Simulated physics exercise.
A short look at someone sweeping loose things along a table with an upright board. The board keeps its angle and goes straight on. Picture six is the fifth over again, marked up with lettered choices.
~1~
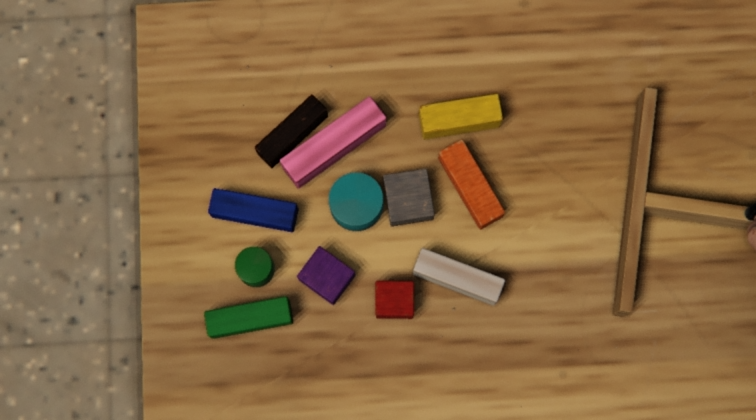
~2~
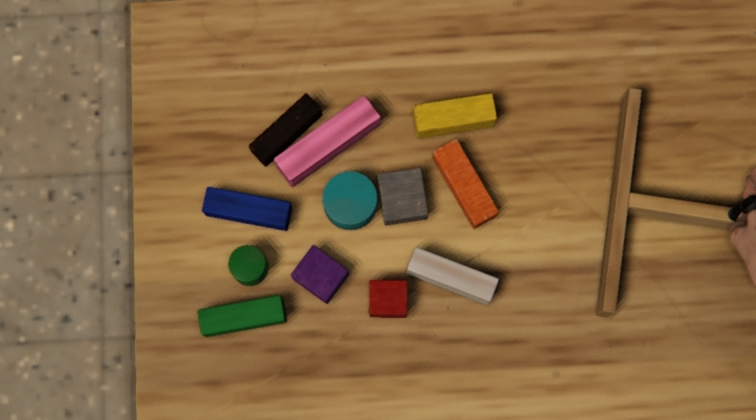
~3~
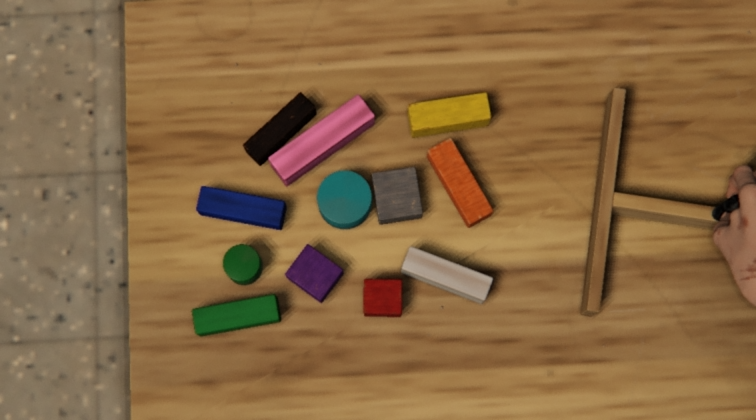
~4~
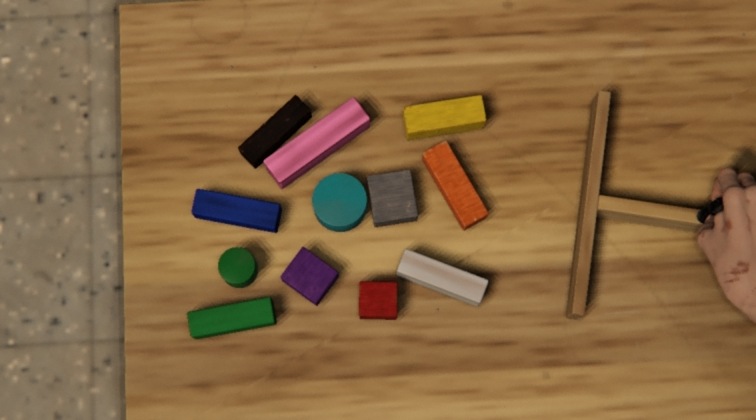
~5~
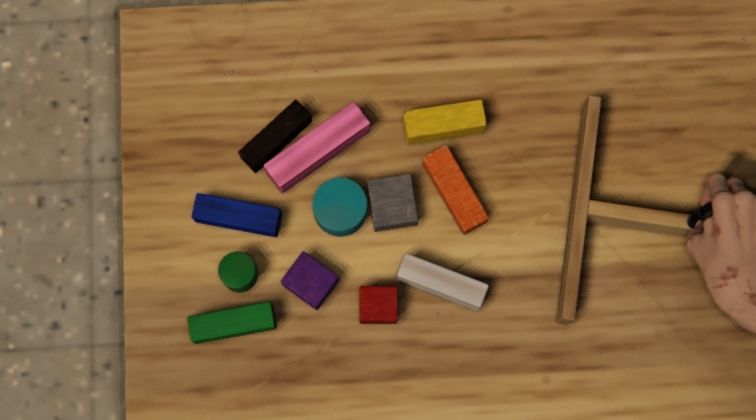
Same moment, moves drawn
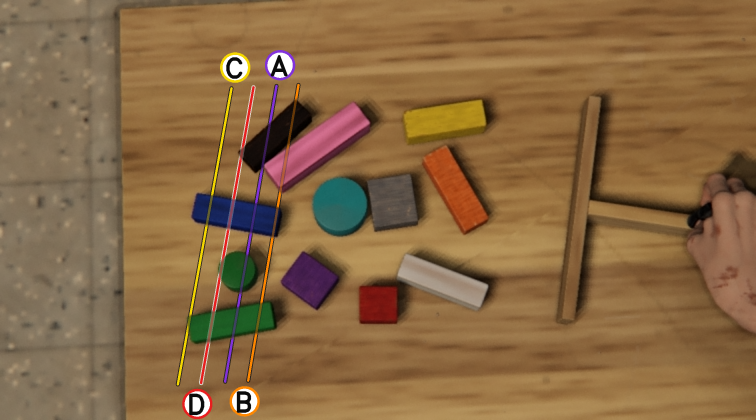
At first, coloured blocks, bars and round pieces lie scattered on a wooden table, with a T-shaped wooden tool to their right. A hand comes further into view at the right, pushing the tool steadily left across bare wood, narrowing the gap while the pieces stay untouched and still on the table.
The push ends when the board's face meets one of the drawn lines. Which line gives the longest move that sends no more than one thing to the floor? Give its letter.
Line D.
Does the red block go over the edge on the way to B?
No.
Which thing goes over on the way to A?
The blue stick.
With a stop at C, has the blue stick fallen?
Yes.
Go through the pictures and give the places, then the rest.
In the first picture, black bar (291, 132); turquoise tin (357, 202); white stick (458, 277).
In the second picture, board (623, 198); yellow bar (455, 116).
In the third picture, board (608, 198); green stick (237, 316).
In the fourth picture, board (592, 200); grey block (392, 198).
In the fifth picture, board (582, 206); purple block (310, 281); pink stick (318, 148); blue stick (237, 215).
On the copy, A at (251, 231); B at (274, 230); C at (205, 233); D at (228, 232).
On D. First, board (455, 212); yellow bar (419, 119); white stick (394, 273).
Then, board (328, 219); blue stick (162, 221); green stick (204, 335).
Finally, board (229, 224); blue stick over the edge; green stick (135, 369); one fallen.
By contrast, A is within the limit but short; B is within the limit but short; C drops three.
